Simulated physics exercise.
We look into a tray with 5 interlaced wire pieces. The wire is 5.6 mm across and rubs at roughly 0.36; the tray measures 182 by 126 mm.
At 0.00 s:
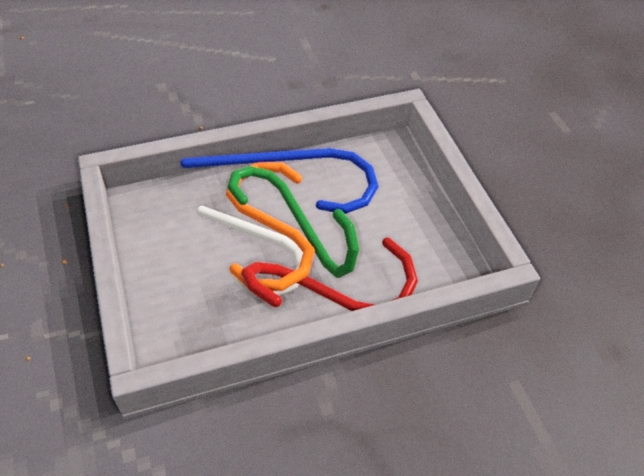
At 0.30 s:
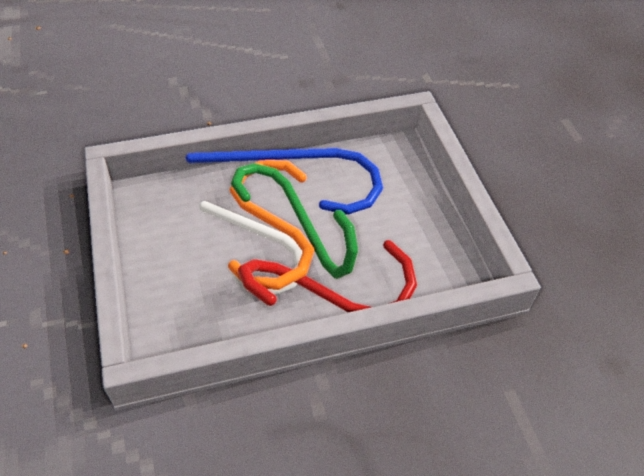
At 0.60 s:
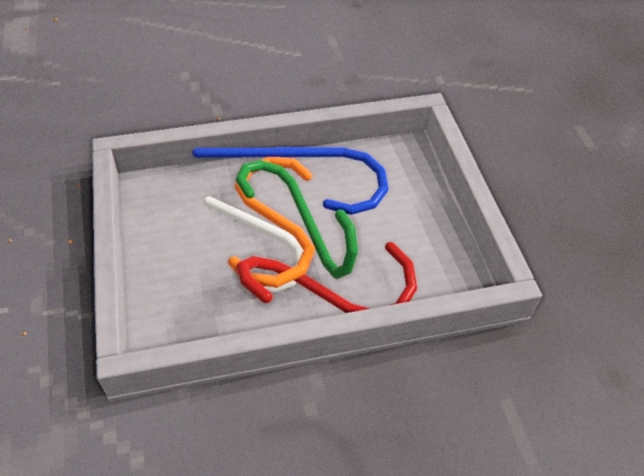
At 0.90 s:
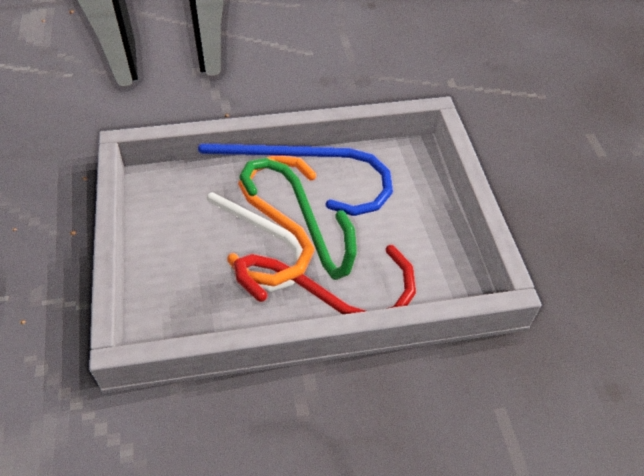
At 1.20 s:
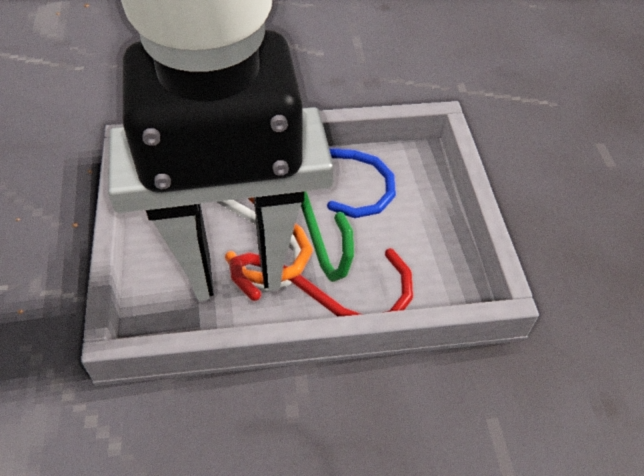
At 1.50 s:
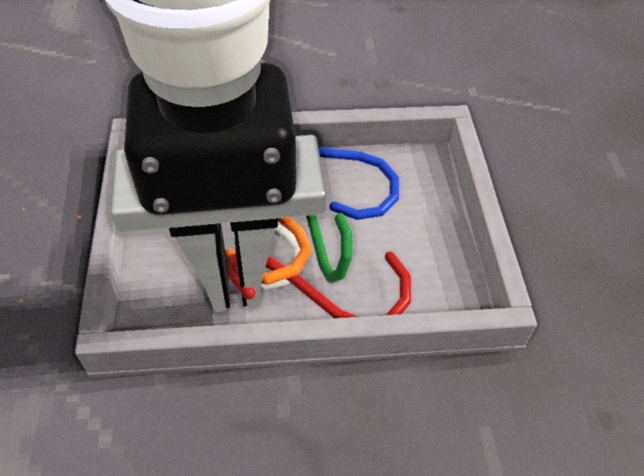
A robotic gripper came down from the upper left into a gray tray of tangled, colorful hooked wires, then closed its two fingers on the red one near the tray's lower left.
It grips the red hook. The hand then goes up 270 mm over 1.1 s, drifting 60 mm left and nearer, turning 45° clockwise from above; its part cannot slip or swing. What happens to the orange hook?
It rises too.
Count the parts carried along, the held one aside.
In all, 1.
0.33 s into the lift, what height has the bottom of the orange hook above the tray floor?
About 0 mm.
After 1.83 s, lowest point more than 20 mm over the tray floor, red hook 58 mm.
After 2.11 s, lowest point more than 20 mm over the tray floor, red hook 159 mm, orange hook 84 mm.
After 2.60 s, lowest point more than 20 mm over the tray floor, red hook 273 mm, orange hook 197 mm.
End, hanging red hook 273 mm, orange hook 194 mm; the other 3 are down.
